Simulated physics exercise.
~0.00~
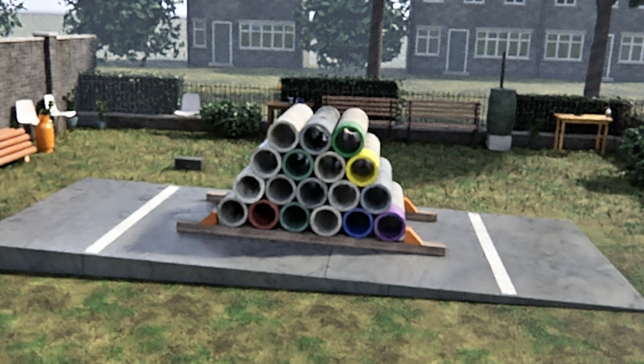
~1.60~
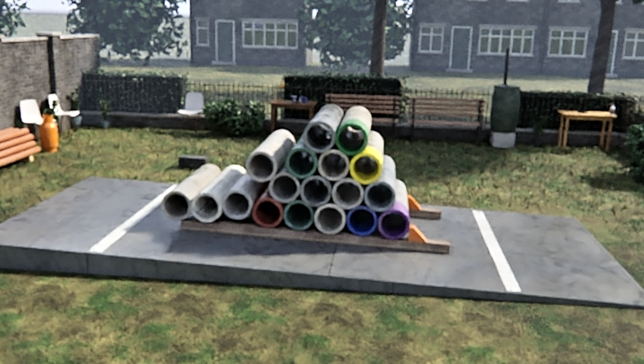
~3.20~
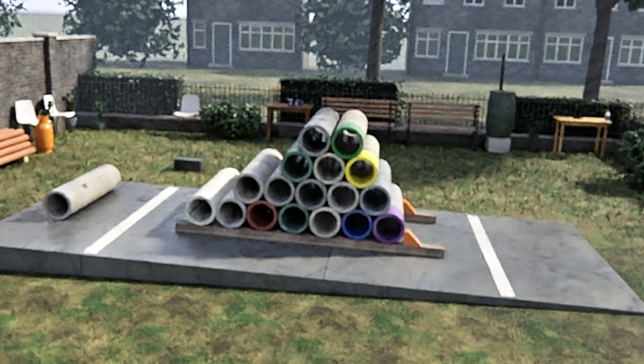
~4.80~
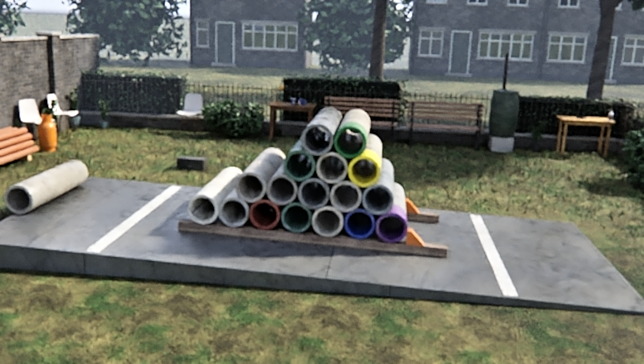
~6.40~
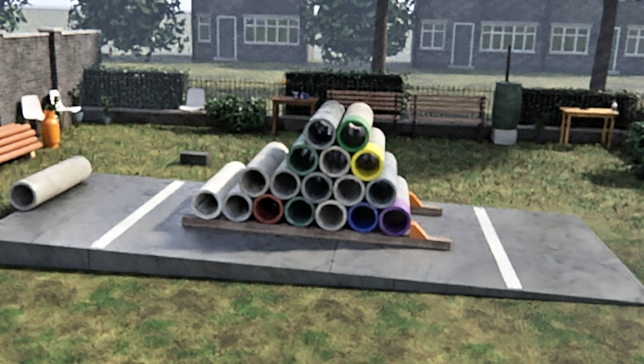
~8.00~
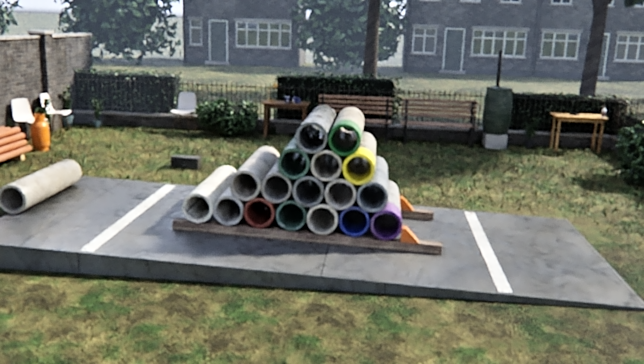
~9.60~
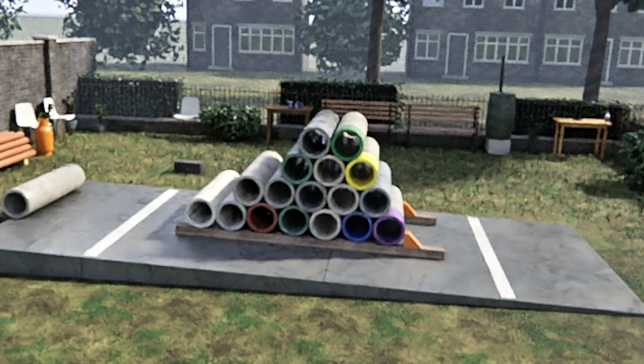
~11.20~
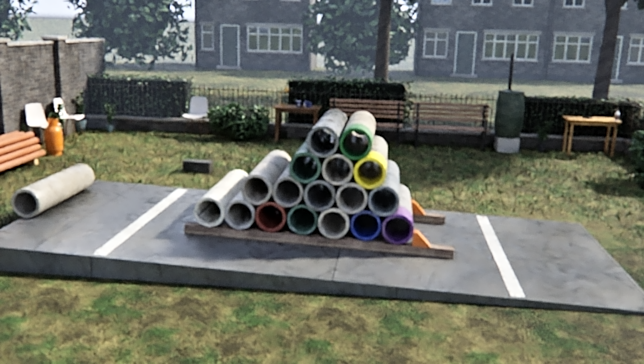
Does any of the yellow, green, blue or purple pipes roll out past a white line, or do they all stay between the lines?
They all stay between the lines. The yellow, green, blue and purple pipes remain in the stack, and none of them crosses a white line.
